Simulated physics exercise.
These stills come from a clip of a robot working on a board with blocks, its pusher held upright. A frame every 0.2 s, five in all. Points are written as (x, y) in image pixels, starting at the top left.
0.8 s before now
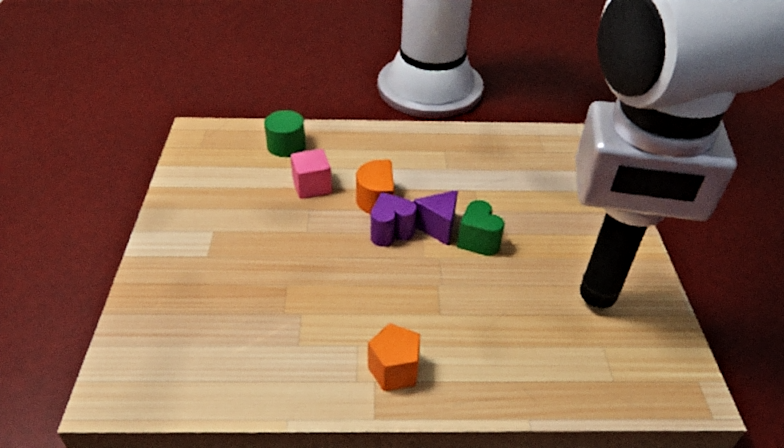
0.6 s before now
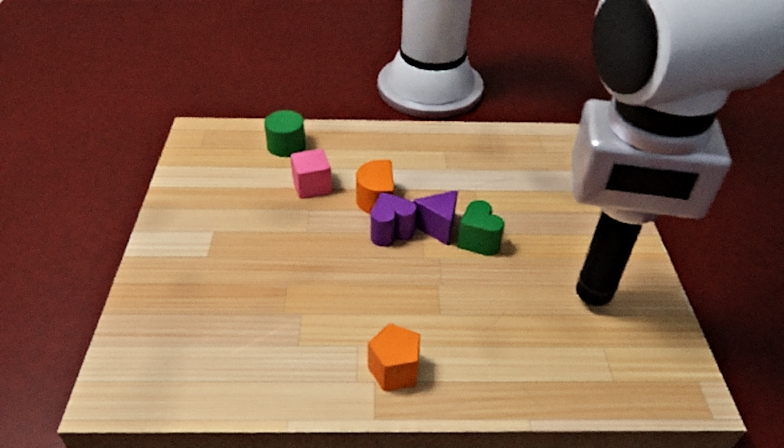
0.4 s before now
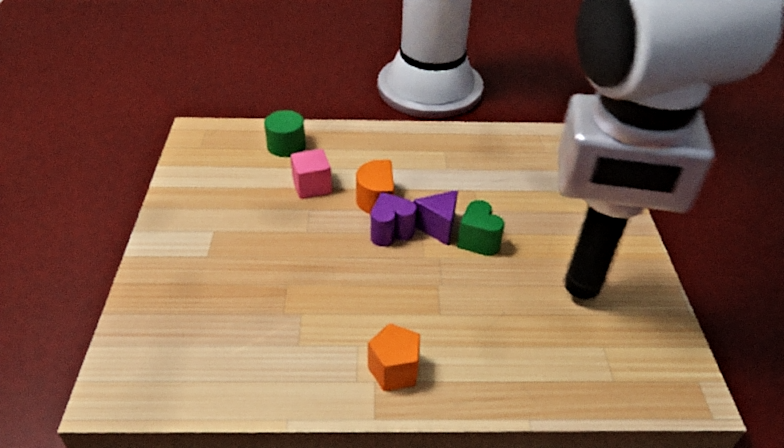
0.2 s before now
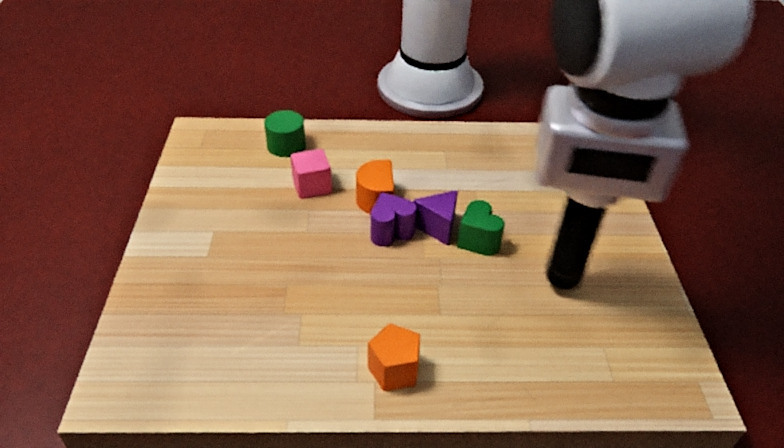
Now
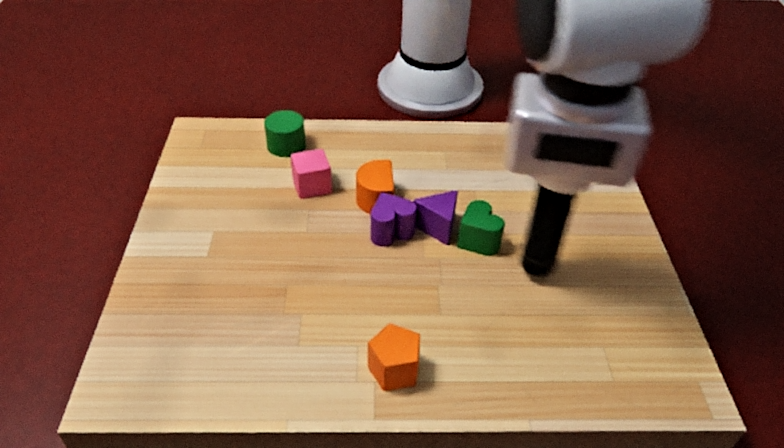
A white robot arm with a black rod moves above a light wooden board on a dark red surface, seen from a fixed, raised view. A green cylinder, pink cube, orange half-round block, purple heart, purple triangle and green heart sit across the upper left and centre, with an orange pentagon below. The rod drifts left and slightly upward towards the green heart, while every block stays still.
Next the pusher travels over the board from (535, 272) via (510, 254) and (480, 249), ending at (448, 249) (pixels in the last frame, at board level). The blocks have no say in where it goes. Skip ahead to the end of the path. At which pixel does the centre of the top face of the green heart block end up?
So, by the moment the path ends, you'll find the top centre of the green heart block at (426, 201).
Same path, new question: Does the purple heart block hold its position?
Final answer: No.
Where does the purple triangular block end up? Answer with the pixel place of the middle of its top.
I think it will end close to (410, 182).
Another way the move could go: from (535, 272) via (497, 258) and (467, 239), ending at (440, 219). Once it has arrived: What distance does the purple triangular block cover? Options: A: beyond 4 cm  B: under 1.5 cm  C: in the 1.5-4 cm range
A (beyond 4 cm)
The first path, step by step. Halfway along, pusher at (497, 243); purple triangular block at (432, 199); green heart block at (462, 209).
At the end, pusher at (449, 241); orange half-round block still; purple heart block at (377, 205), turned 40° anticlockwise; purple triangular block at (410, 182), turned 45° clockwise; green heart block at (426, 201), turned 40° clockwise.
